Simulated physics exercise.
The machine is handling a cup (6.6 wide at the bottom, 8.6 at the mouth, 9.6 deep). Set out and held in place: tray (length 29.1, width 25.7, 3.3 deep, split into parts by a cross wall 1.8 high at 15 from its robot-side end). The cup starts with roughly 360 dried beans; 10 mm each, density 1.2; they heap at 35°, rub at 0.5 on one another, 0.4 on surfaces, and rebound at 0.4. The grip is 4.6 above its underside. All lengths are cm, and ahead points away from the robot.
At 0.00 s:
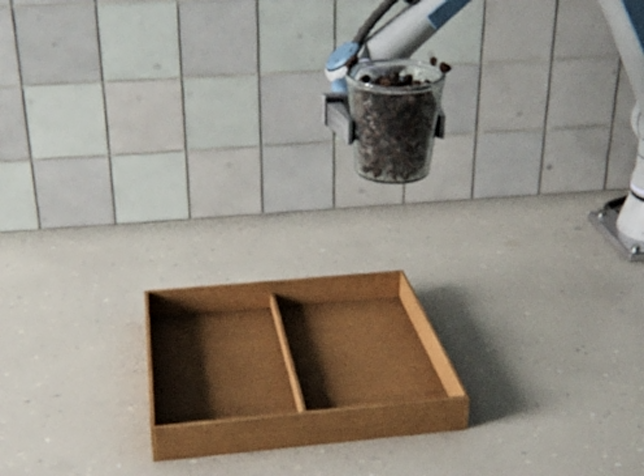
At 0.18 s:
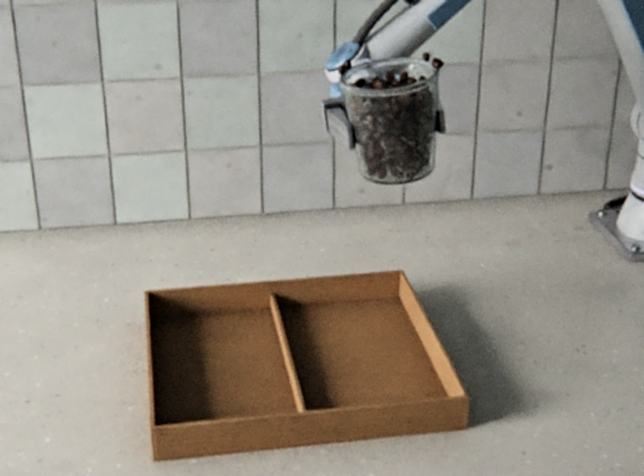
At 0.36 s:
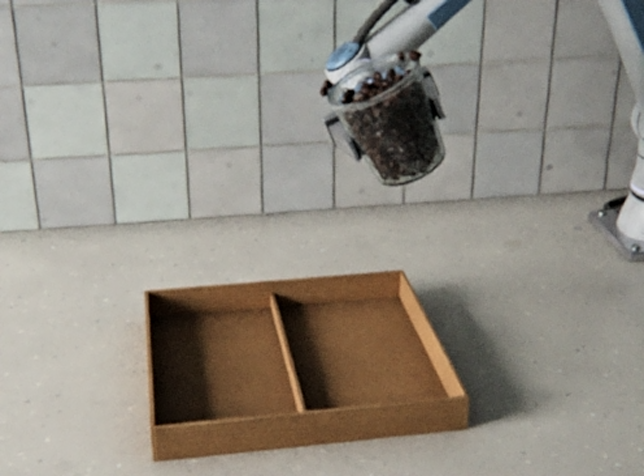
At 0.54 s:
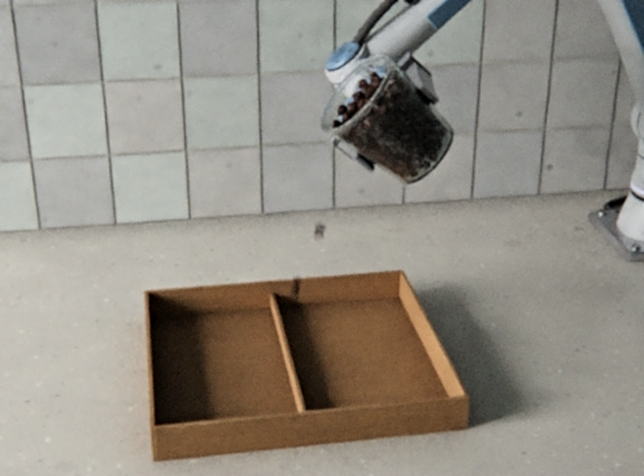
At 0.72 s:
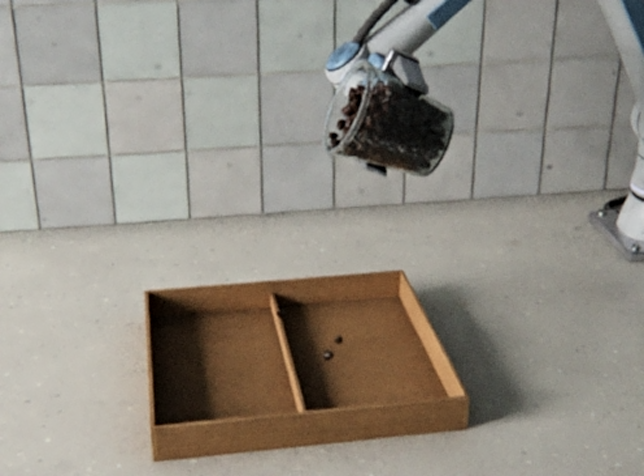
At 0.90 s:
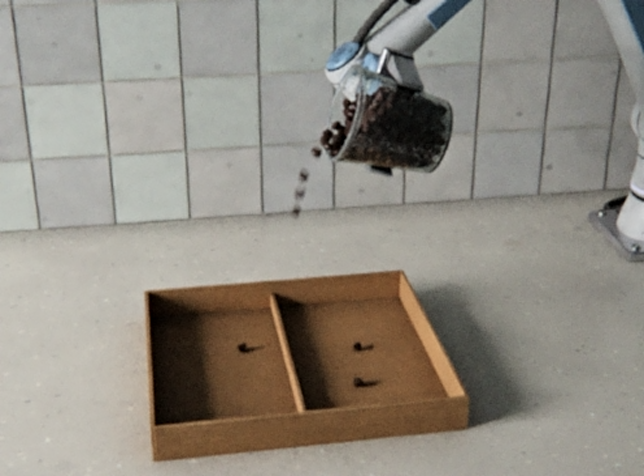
At the start, a robot arm holds a clear cup heaped with dark beans upright above an empty brown tray split in two by a divider. The arm tips the cup steadily leftward, and a few beans drop into both parts of the tray. With the cup nearly sideways, several more fall from its rim.
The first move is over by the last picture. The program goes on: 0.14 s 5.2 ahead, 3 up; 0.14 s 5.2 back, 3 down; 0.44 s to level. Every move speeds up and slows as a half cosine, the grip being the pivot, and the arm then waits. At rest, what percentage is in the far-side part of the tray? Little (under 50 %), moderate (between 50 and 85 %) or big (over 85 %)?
Share in the far-side part of the tray: Moderate (between 50 and 85 %).
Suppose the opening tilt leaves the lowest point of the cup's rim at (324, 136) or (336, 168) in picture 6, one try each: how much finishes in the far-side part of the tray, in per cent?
About 30 and 85 per cent.
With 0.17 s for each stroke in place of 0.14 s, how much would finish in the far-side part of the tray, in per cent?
It would be near 35 per cent.
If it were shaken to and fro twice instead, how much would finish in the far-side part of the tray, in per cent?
In that case some 70 per cent.
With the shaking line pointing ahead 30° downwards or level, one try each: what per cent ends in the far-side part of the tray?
About 20 and 35 per cent.
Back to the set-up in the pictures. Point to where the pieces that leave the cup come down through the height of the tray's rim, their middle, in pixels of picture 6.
Around (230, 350).
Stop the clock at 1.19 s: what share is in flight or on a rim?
Roughly 60 per cent.
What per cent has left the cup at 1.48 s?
Near 70 per cent so far.
By 1.19 s, tilted 72° forward, highest piece 27 above the table; 135 in the cup, 6 in the far-side part, 3 in the robot-side part, 220 in flight or on a rim.
By 1.48 s, tilted 17° forward, highest piece 30 above the table; 220 in the far-side part, 106 in the cup, 33 in the robot-side part, 2 on the table or floor, 3 in flight or on a rim.
By 1.82 s, level, highest piece 28 above the table; 223 in the far-side part, 106 in the cup, 33 in the robot-side part, 2 on the table or floor.
By 2.87 s, level, highest piece 28 above the table; 223 in the far-side part, 106 in the cup, 33 in the robot-side part, 2 on the table or floor.
Final count, 223 in the far-side part, 106 in the cup, 33 in the robot-side part, 2 on the table or floor. That is 61 % in the far-side part of the tray.
